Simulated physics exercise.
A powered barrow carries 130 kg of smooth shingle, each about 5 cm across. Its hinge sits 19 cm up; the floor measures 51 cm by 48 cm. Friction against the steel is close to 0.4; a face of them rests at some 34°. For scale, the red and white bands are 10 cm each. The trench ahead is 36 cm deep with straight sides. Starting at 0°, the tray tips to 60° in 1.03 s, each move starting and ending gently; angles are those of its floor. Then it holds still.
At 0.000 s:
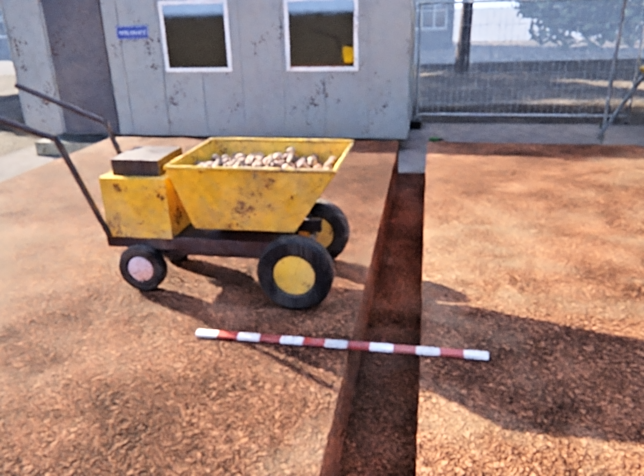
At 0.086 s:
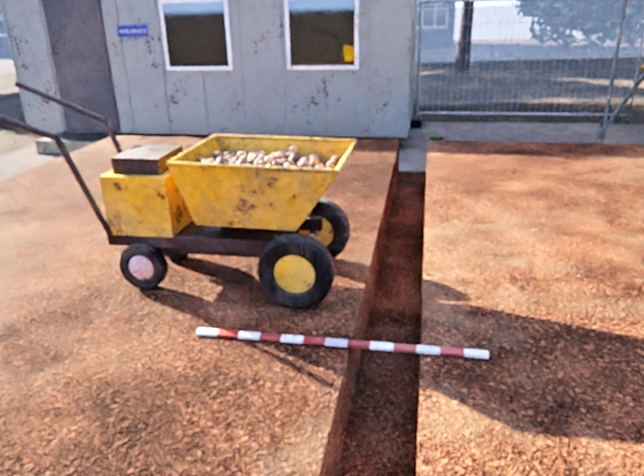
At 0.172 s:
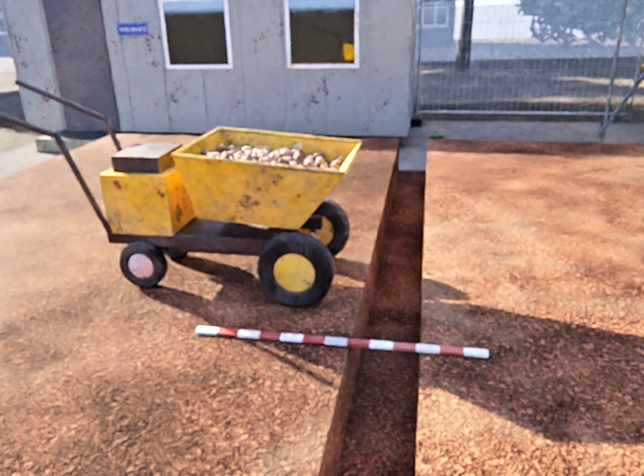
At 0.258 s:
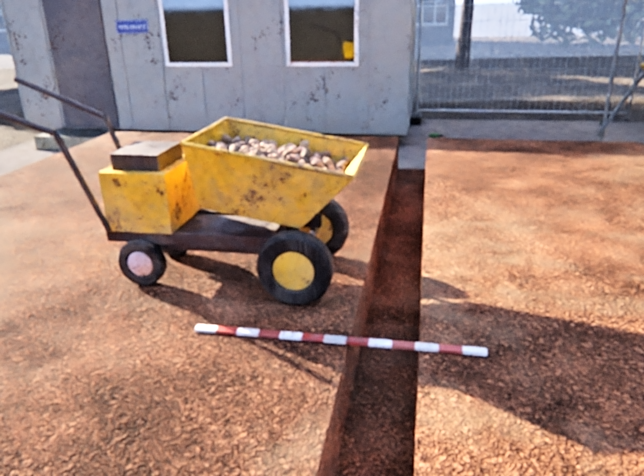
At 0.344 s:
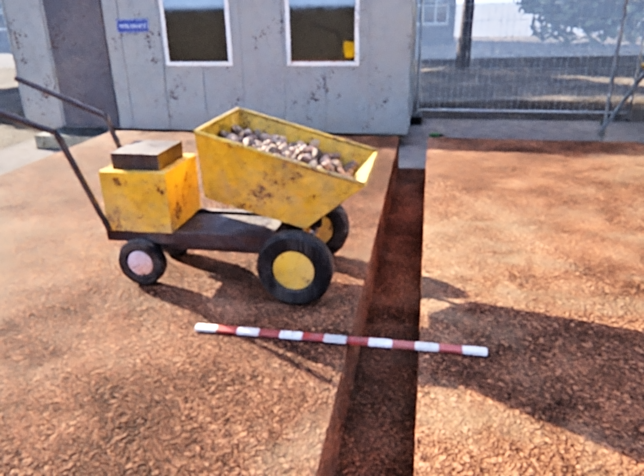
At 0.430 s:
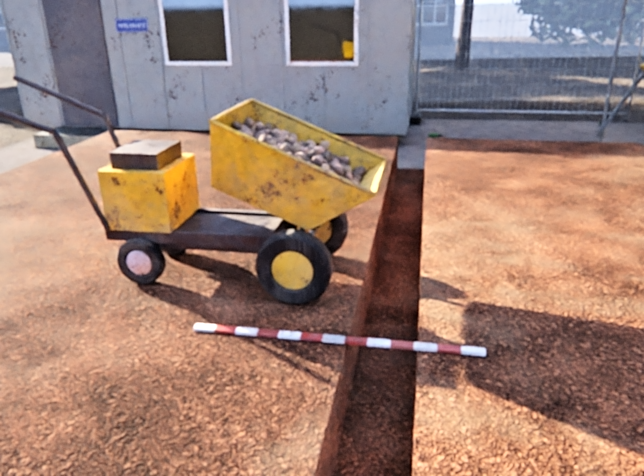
In this clip, a yellow powered barrow loaded with smooth stones stands beside a straight trench crossed by a red and white pole, and its tray gradually tilts down toward the right while its wheels stay still.
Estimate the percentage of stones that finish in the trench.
Roughly 24 per cent ends in the trench.
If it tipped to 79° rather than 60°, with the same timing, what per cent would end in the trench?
In that case some 25 per cent.
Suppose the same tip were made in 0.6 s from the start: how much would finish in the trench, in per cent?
In that case some 15 per cent.
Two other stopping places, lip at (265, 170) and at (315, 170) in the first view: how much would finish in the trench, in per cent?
Near 70 per cent from the first place, 40 from the second.
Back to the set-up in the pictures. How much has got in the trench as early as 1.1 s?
About 0 per cent by then.
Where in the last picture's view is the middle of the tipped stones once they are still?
Their middle is at about (449, 284).
After 0.8 s the floor is at 50°; 100 % in the tray; the foremost stones are at (393, 213).
After 1.1 s the floor is at 60°; 84 % in the tray, 2 % in the trench, 14 % past the trench; the foremost stones are at (477, 295).
After 1.5 s the floor is at 60°; 56 % in the tray, 1 % in the trench, 43 % past the trench; the foremost stones are at (566, 297).
After 3.4 s the floor is at 60°; 27 % in the tray, 24 % in the trench, 50 % past the trench; the foremost stones are past the picture's edge.
